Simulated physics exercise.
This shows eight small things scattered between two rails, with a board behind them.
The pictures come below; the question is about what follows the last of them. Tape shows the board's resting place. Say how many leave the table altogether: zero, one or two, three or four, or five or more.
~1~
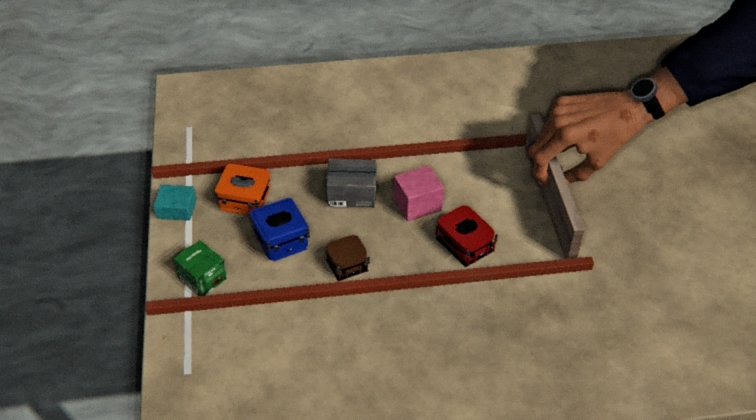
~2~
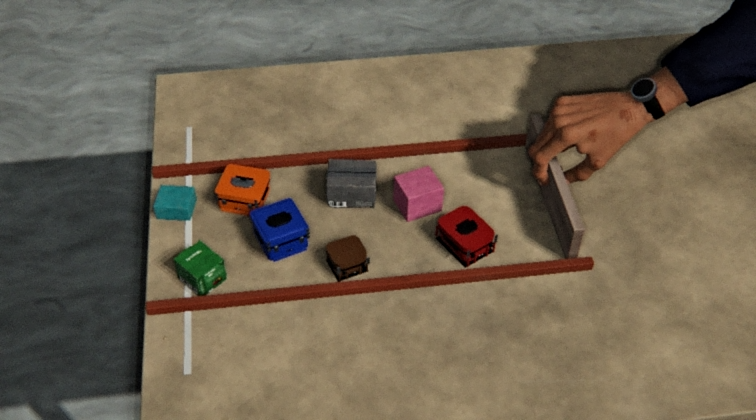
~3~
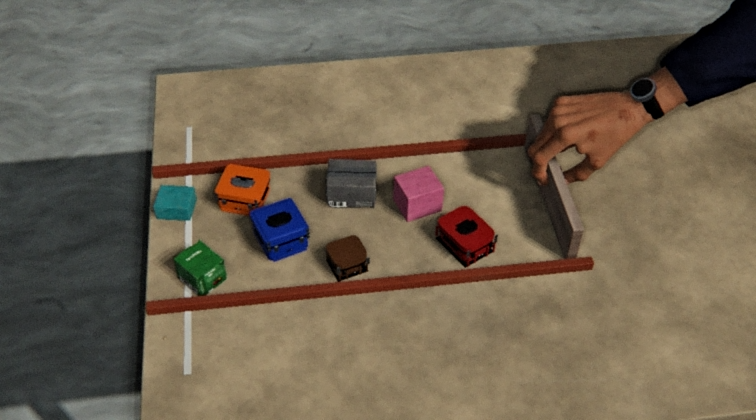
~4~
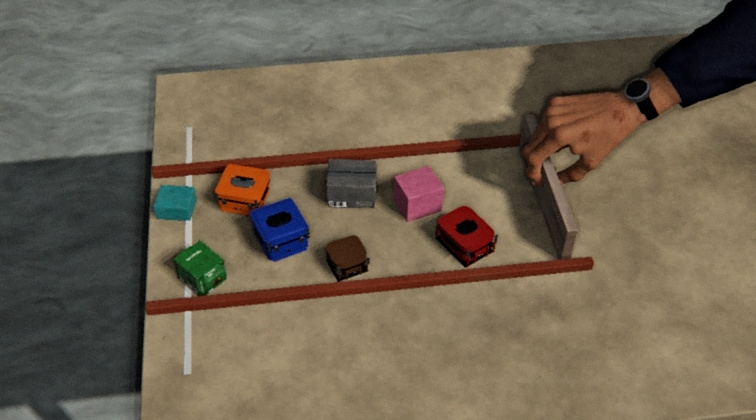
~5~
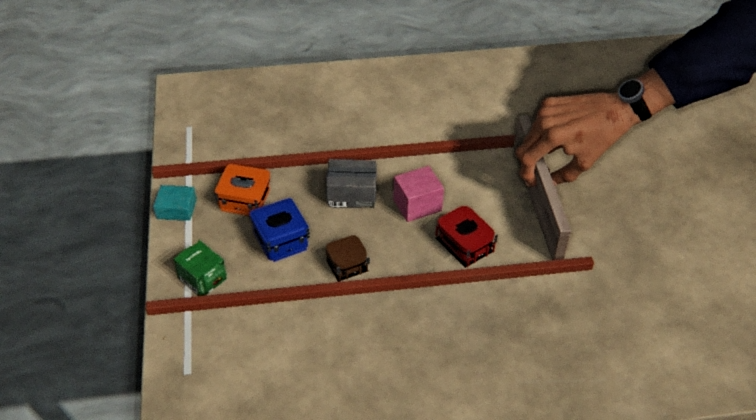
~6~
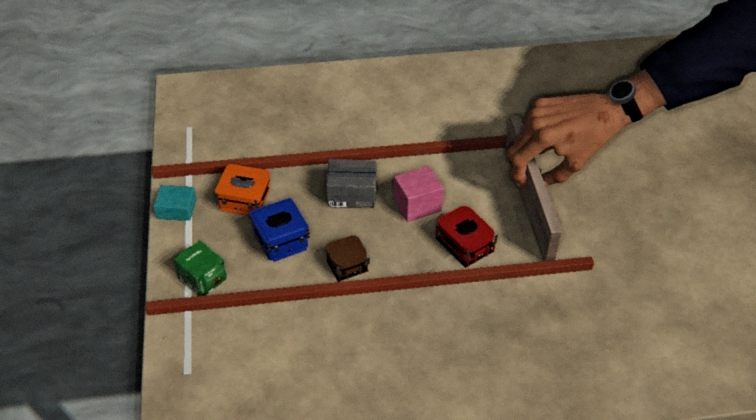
Count off: Above four.
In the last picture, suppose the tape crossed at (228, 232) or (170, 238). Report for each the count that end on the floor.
The counts: 3 and 6.
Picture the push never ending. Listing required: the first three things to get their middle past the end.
Sequence, earliest first: The turquoise block; the orange case; the green box.
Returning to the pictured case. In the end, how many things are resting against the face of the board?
It touches 2.
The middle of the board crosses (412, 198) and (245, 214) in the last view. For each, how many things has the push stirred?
Tally: First 3; then 8.
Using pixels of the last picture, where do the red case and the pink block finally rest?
In the last picture the red case sits around (167, 260) and the pink block around (167, 214).
Early on, none off yet; turquoise block at rest near (175, 203); green box at rest near (200, 269); orange case at rest near (244, 191).
Finally, the number that fall off is five or more; lost, grey box, brown case, blue case, orange case, green box and turquoise block.
